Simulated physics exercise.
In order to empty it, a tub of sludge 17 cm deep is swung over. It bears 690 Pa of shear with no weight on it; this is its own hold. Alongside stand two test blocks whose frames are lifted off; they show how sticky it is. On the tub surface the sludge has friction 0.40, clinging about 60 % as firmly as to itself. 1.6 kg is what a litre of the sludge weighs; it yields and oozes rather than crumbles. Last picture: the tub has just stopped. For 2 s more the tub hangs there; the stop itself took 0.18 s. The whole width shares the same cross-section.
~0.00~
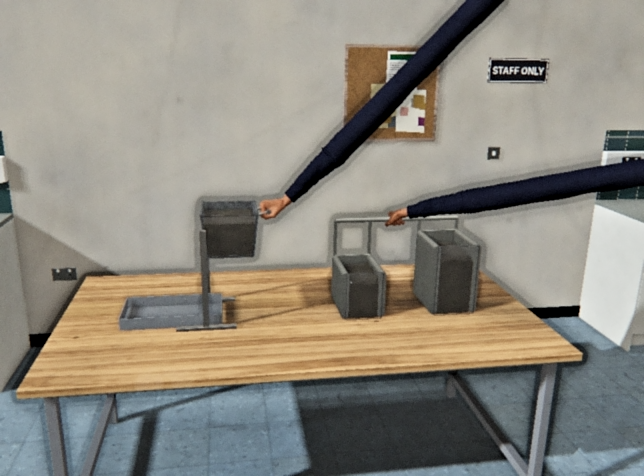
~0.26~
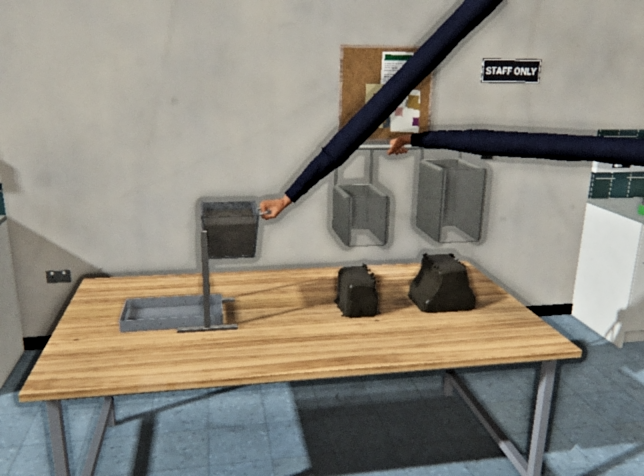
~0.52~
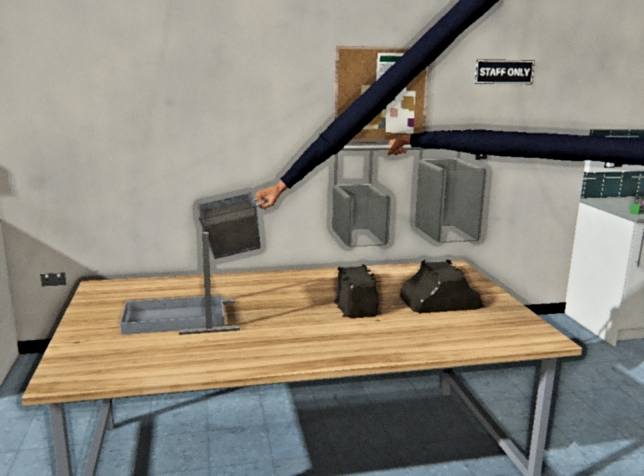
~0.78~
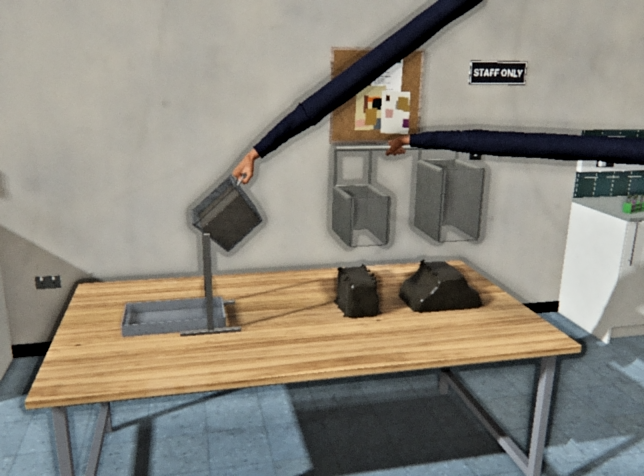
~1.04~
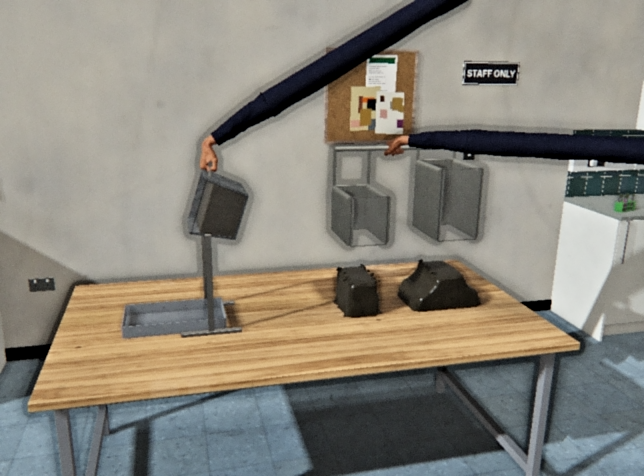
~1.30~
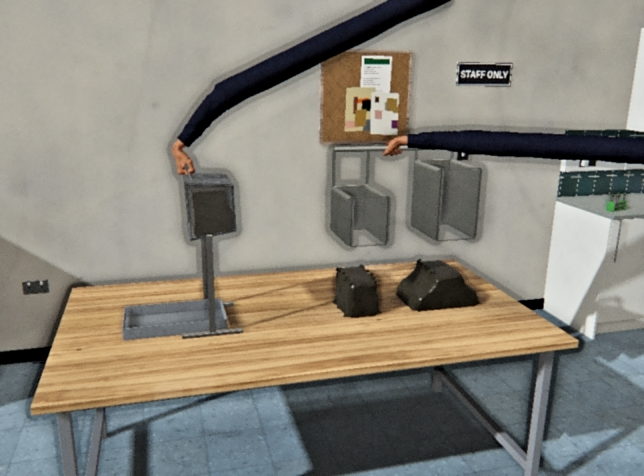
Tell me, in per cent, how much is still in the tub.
Something like 44 out of 100.
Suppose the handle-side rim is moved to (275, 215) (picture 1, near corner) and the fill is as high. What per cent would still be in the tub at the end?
Roughly 0 %.
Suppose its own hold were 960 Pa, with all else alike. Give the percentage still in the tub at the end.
I'd expect about 100 percent.
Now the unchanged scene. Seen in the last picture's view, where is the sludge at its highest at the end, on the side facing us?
Around (215, 214).
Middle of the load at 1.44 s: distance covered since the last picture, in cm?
Close to 3 centimetres.
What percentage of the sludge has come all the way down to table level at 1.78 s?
About 0 per cent.
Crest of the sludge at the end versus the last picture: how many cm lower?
The top ends up some 9 cm below its level in the last picture.
By 1.44 s, the tub is at 92 degrees and holds 93 %.
By 1.61 s, the tub is at 92 degrees and holds 64 %.
By 1.78 s, the tub is at 92 degrees and holds 45 %.
By 1.95 s, the tub is at 92 degrees and holds 44 %.
By 3.30 s, at the end, the tub is at 92 degrees and holds 44 %.
